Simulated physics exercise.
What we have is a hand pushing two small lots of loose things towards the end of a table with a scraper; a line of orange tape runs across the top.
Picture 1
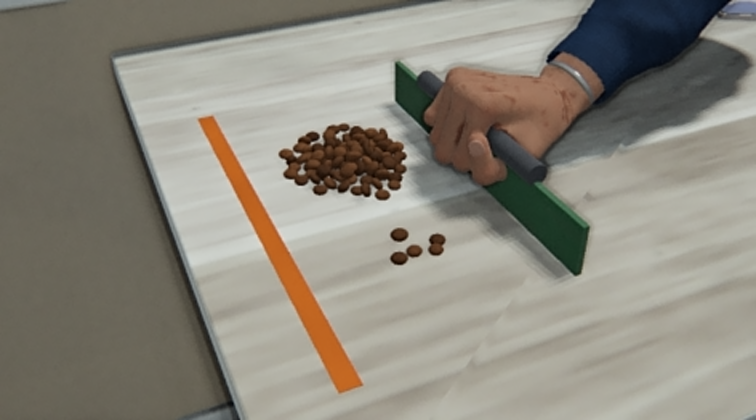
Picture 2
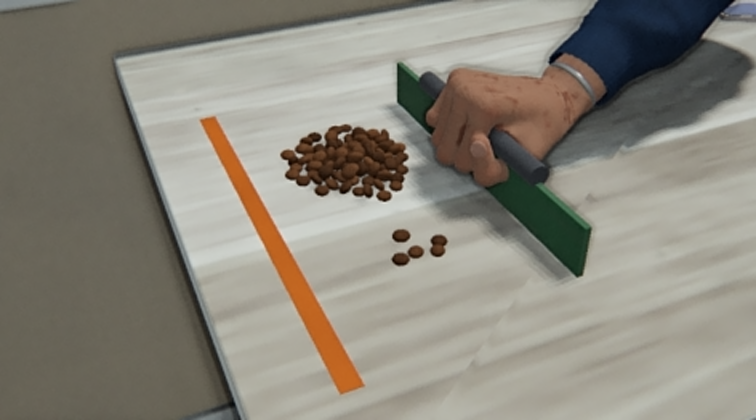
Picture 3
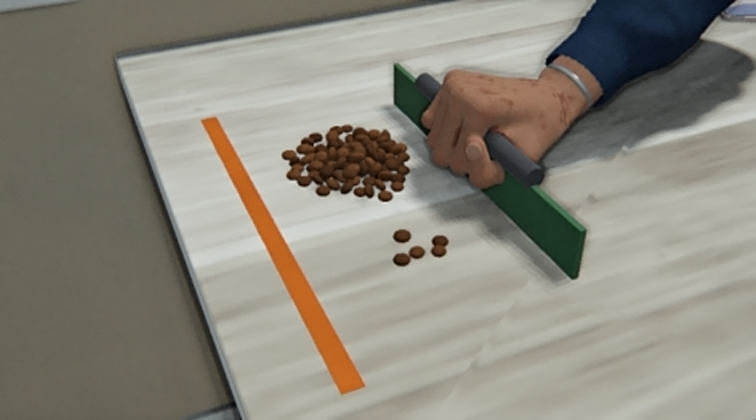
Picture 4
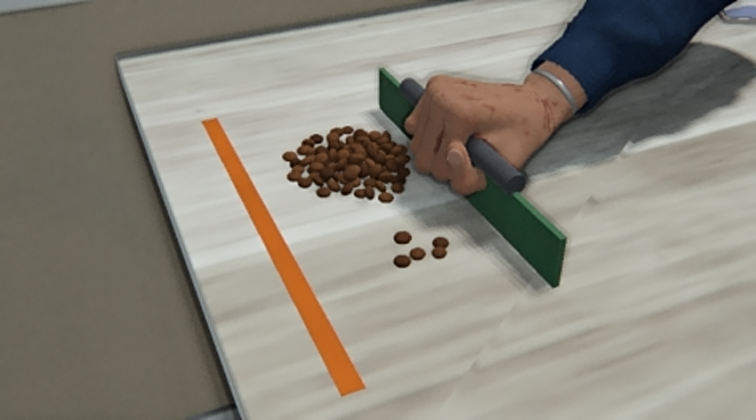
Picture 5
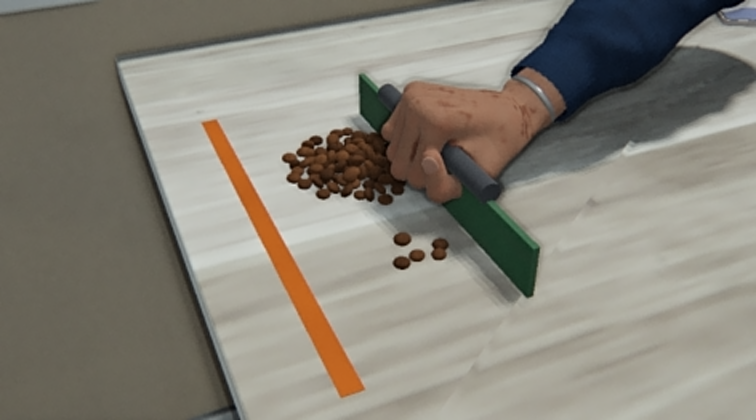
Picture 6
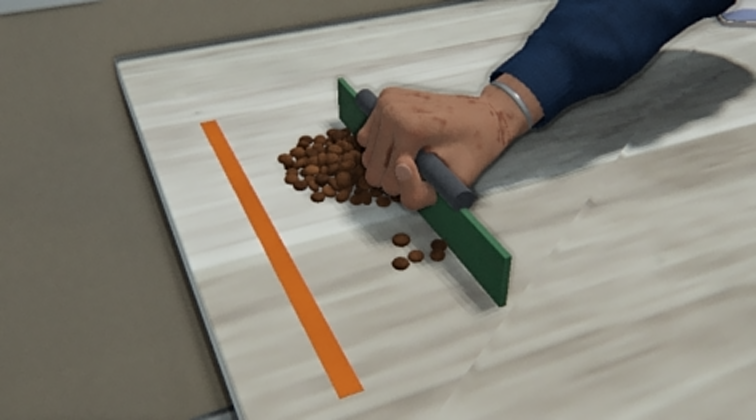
Hand holding a green scraper still, then sliding it left across a pale tabletop against brown pieces near an orange strip.
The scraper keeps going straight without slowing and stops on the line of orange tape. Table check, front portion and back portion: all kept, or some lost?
Front portion all kept, back portion some lost.
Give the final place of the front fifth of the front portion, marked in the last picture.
(275, 300).
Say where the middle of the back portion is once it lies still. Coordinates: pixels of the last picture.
Close to (208, 203).
Then, 0.36 s later than the last frame, scraper still moving, near (326, 169); front portion all on the table, its front near (353, 289); back portion all on the table, its front near (220, 190).
Then, 0.74 s later than the last frame, scraper stopped at the orange tape; front portion all on the table, its front near (269, 302); back portion about a tenth over the edge.
Then, 1.02 s later than the last frame, scraper stopped at the orange tape; front portion all on the table, its front near (269, 302); back portion roughly a quarter over the edge.
When it is over, scraper stopped at the orange tape; front portion all on the table, its front near (269, 302); back portion roughly a quarter over the edge.
